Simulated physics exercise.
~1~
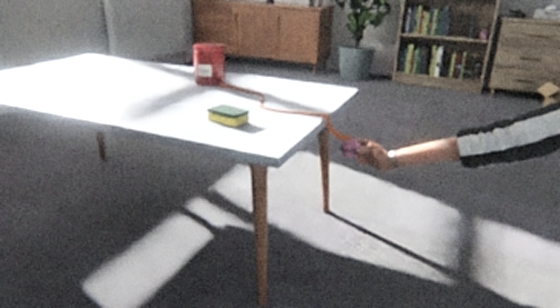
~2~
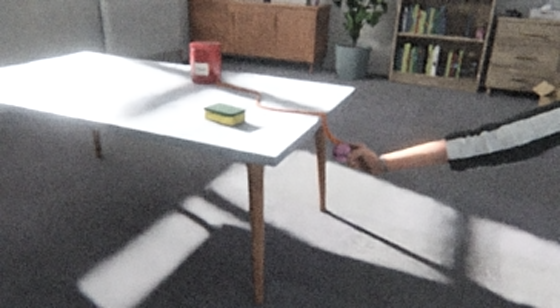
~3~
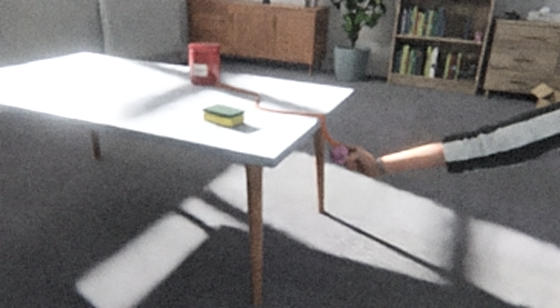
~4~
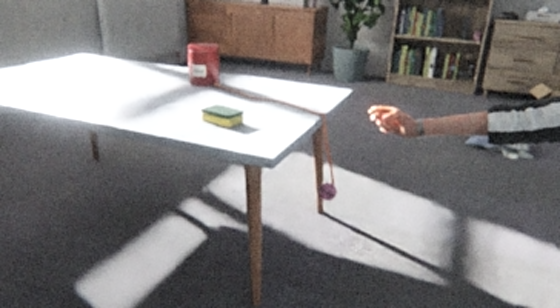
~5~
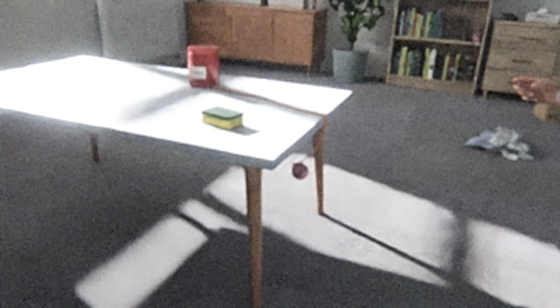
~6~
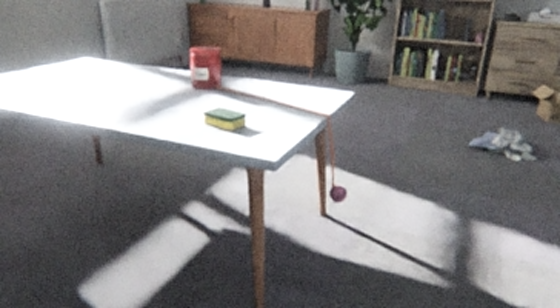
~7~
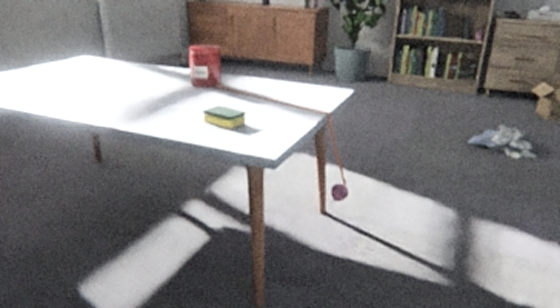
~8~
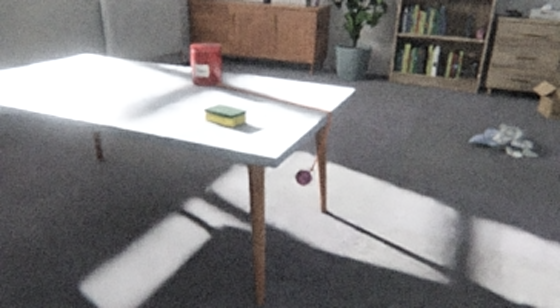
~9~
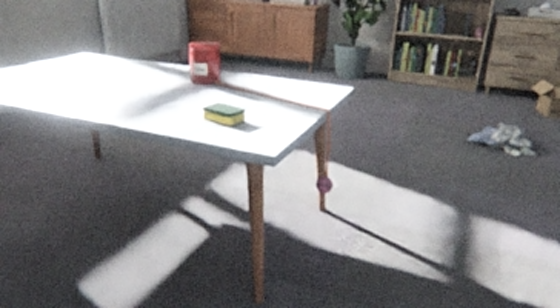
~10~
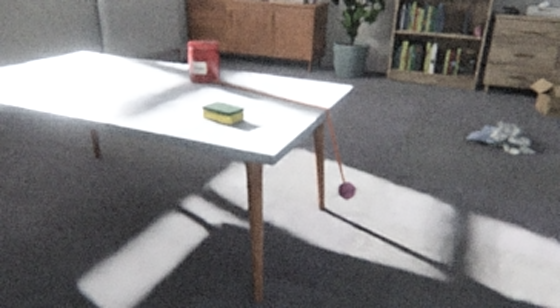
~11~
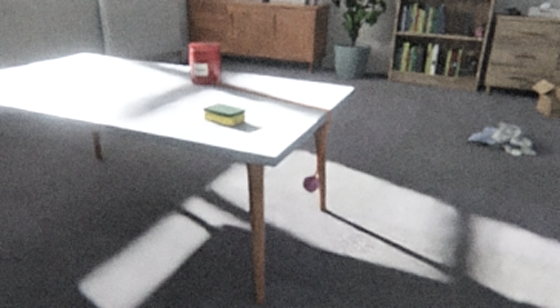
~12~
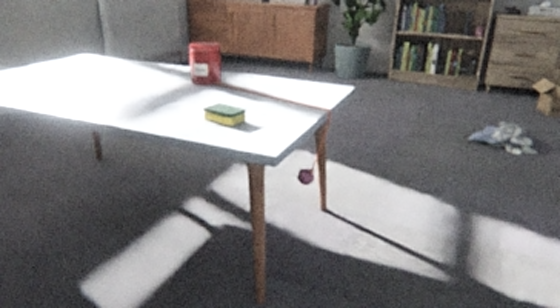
At a white table's edge, a hand releases a pink ball that keeps swinging.
